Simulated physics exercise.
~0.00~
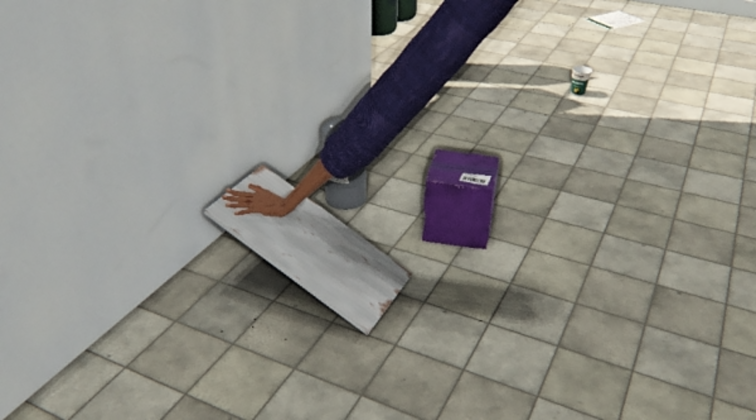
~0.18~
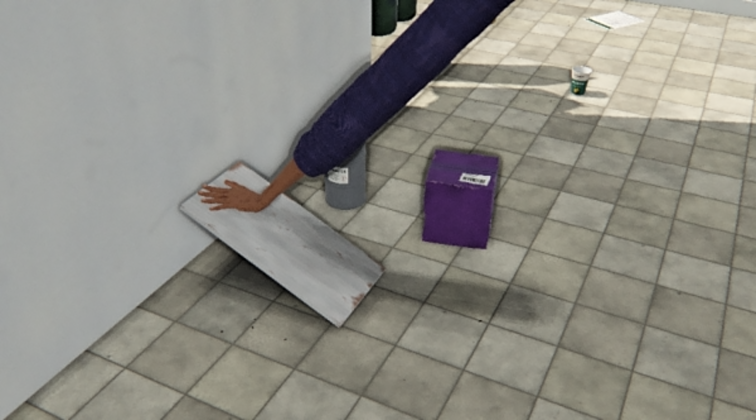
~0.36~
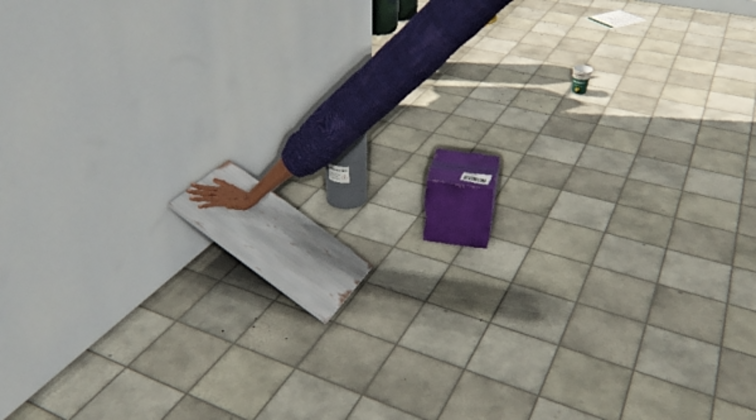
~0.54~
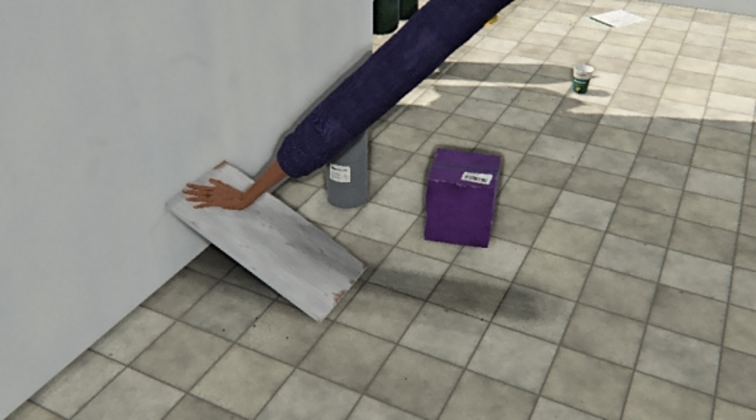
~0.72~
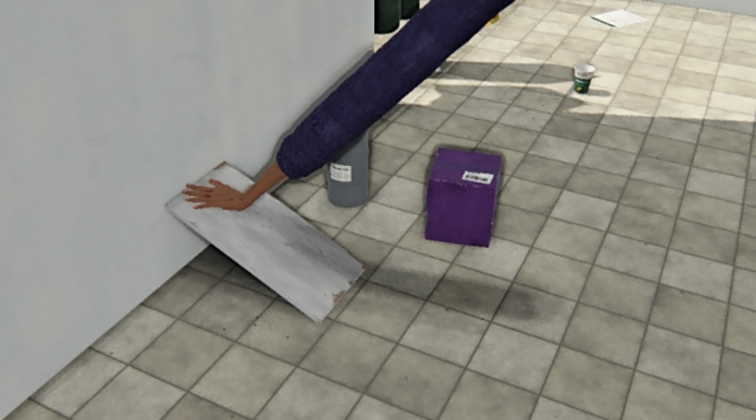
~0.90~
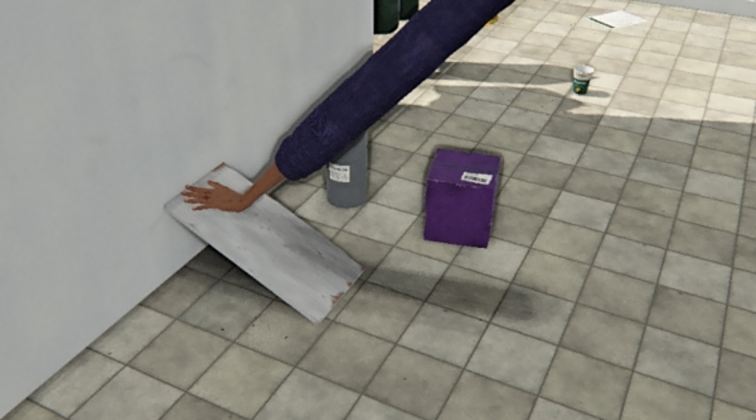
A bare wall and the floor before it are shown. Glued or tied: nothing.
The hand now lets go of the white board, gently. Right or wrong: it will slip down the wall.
Right.
Around 1.20 s, white board sunk by 16° near (275, 260).
Around 1.30 s, white board sunk by 25° near (278, 268).
Around 1.40 s, as before.
Around 3.00 s, white board sunk by 25° near (279, 273).
Finally (4.5 s), moved from the start, white board; the other 2 still in place. Final places as the last picture's camera would see them, white board near (279, 273). The board gives way.
